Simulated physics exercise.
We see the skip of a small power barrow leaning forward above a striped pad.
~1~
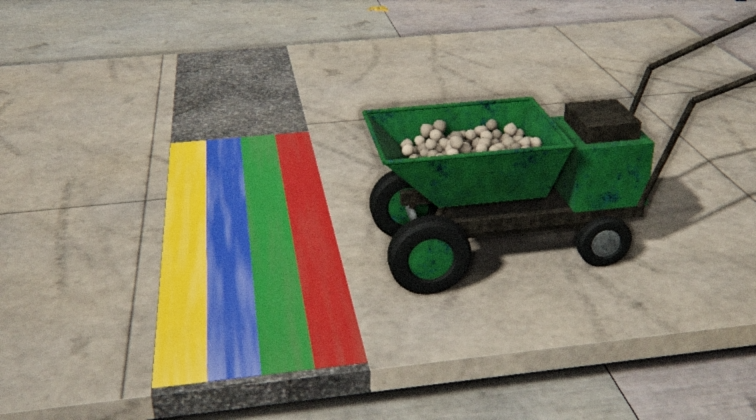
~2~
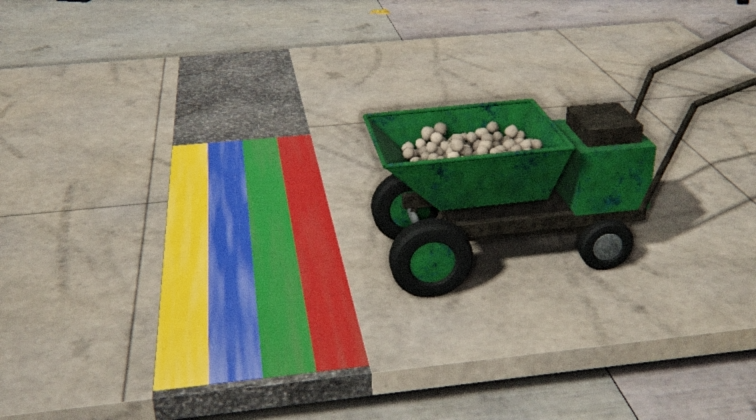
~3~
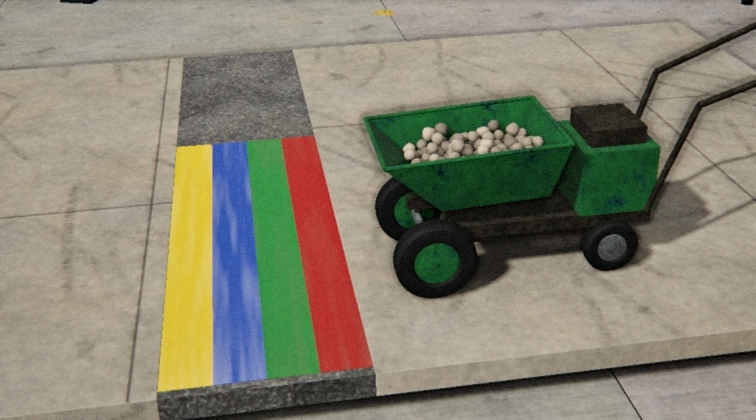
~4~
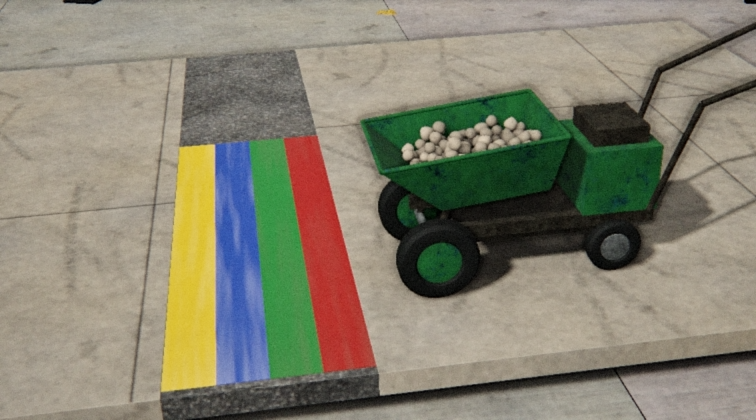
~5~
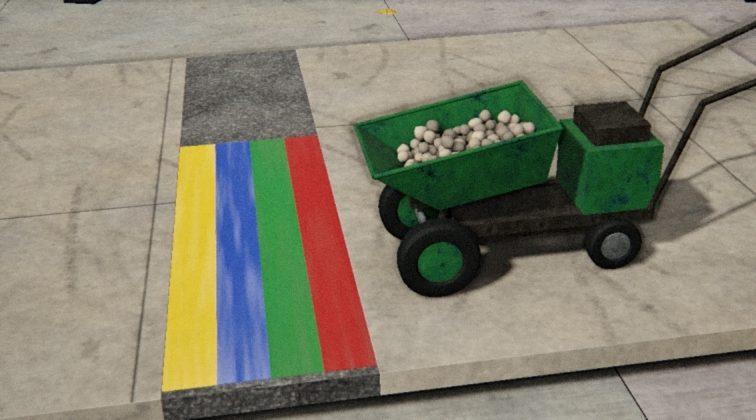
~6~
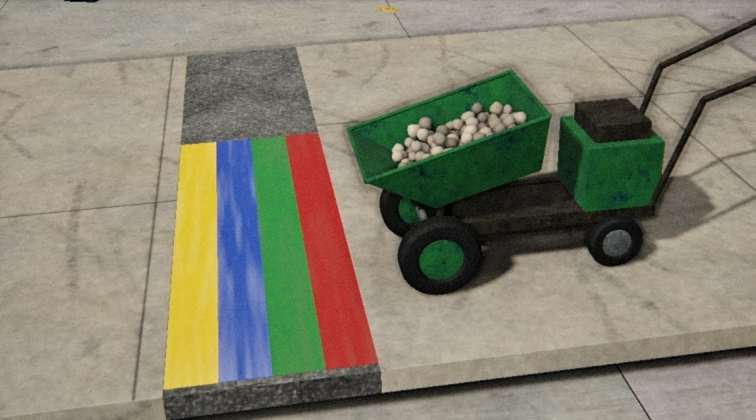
On a paved slab, a green barrow's skip of pebbles gradually leans left toward striped pad.
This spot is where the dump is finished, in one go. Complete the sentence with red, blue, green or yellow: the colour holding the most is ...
The colour holding the most is green.
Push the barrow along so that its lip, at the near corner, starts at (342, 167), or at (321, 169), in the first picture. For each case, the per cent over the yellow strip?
20 % and 30 %.
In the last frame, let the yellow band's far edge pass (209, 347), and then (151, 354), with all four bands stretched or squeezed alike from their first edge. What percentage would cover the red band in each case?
Close to 0 percent, and close to 10 percent.
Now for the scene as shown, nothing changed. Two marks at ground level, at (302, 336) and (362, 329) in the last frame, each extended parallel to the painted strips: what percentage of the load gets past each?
Near 70 % and near 90 %, in that order.
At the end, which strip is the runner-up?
It's that blue strip next.
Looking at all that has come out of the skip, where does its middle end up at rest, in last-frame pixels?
About pixel (268, 274).
Soon after the last picture, skip tipped steeply; all in the skip.
A little later, skip tipped right over; about half in the skip; a stray few over the red strip; about a third over the green strip; a small part over the blue strip.
Later still, skip tipped right over; a small part in the skip; a small part over the red strip; about a third over the green strip; about a quarter over the blue strip; a small part over the yellow strip; a stray few off the paint.
At rest, skip tipped right over; a small part in the skip; a small part over the red strip; about half over the green strip; about a quarter over the blue strip; a small part over the yellow strip; a stray few off the paint.
